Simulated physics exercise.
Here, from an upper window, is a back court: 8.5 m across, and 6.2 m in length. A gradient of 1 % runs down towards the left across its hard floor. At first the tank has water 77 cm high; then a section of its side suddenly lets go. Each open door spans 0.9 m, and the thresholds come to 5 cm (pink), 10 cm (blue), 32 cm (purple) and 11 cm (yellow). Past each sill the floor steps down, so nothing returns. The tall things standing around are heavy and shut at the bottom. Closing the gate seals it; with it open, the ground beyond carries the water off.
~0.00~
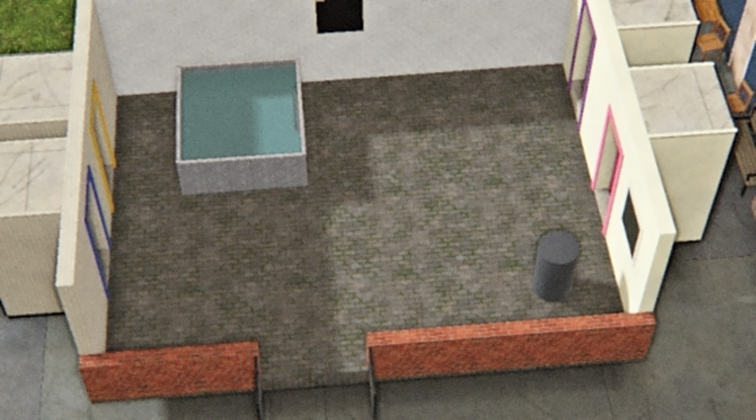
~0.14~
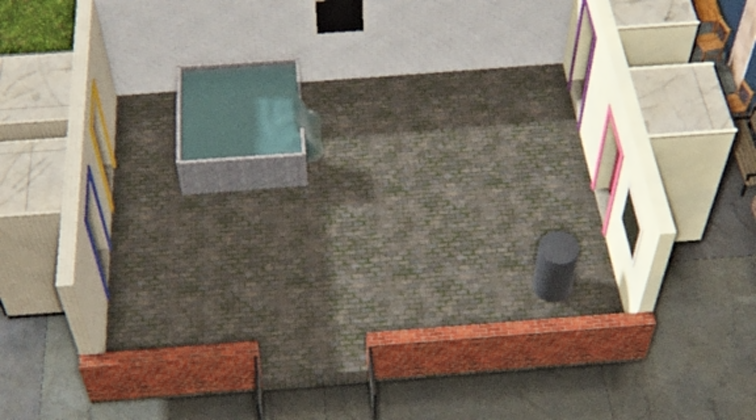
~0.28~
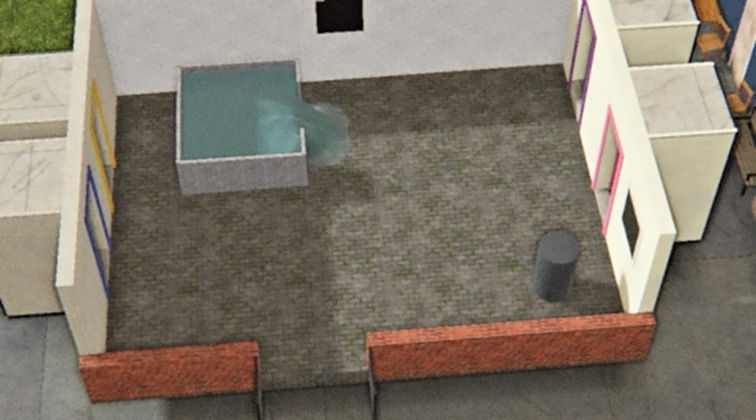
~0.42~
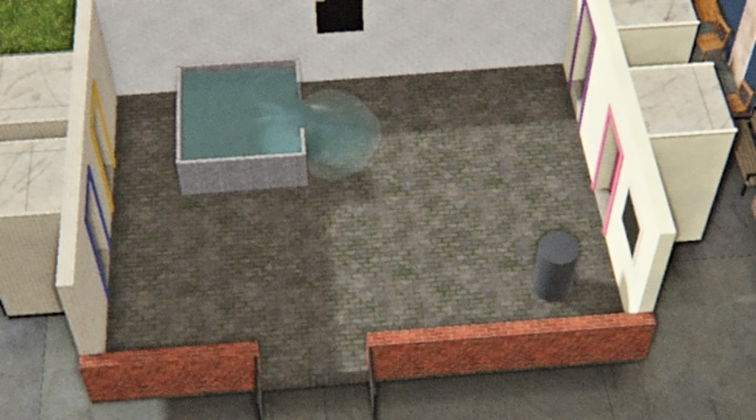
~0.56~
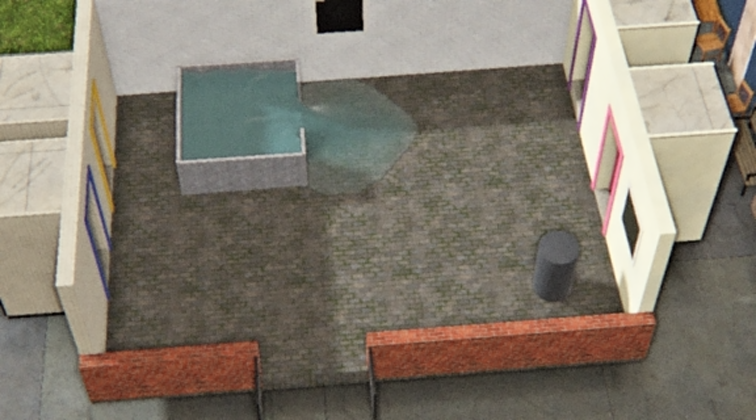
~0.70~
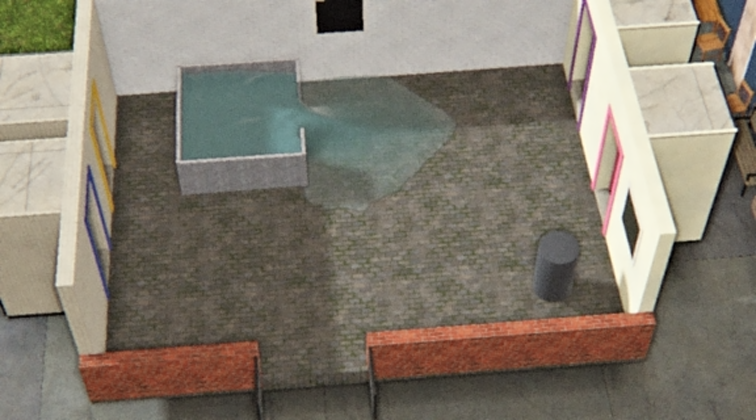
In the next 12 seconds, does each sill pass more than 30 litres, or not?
In the end pink door: More than stated. Blue door: Less than stated. Purple door: Less than stated. Yellow door: Less than stated.
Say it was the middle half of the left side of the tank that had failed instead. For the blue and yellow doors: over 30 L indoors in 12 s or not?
Blue stays inside, yellow goes beyond, judged against that limit.
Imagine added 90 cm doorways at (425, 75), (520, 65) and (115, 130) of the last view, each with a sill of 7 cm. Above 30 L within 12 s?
Door 1: Higher; door 2: Higher; door 3: Lower.
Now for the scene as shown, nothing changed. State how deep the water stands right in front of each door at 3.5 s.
In cm: Pink 15, blue 0, purple 25, yellow 0.
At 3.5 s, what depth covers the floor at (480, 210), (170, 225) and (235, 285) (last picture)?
Depth readings in turn - 2, 0, 0 cm.
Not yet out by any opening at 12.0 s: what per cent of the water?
It comes to near 94 per cent.
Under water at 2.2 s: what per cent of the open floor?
Covered: Roughly 40 %.
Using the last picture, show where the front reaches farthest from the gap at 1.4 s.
About (571, 100) in the last view.
After 1.4 s water covers 30 % of the floor and is deepest (41 cm) near (313, 134); pink door not reached, blue door not reached, purple door 4 cm at the sill, 0 L in, yellow door not reached.
After 2.2 s water covers 40 % of the floor and is deepest (42 cm) near (556, 80); pink door 10 cm at the sill, 1 L in, blue door not reached, purple door 26 cm at the sill, 0 L in, yellow door not reached.
After 3.5 s water covers 50 % of the floor and is deepest (30 cm) near (519, 83); pink door 15 cm at the sill, 50 L in, blue door not reached, purple door 25 cm at the sill, 2 L in, yellow door not reached.
After 7.0 s water covers 65 % of the floor and is deepest (20 cm) near (605, 328); pink door 8 cm at the sill, 92 L in, blue door not reached, purple door 12 cm at the sill, 2 L in, yellow door not reached.
After 12.0 s water covers 100 % of the floor and is deepest (14 cm) near (105, 369); pink door 7 cm at the sill, 110 L in, blue door 12 cm at the sill, 5 L in, purple door 4 cm at the sill, 2 L in, yellow door 9 cm at the sill, 0 L in.
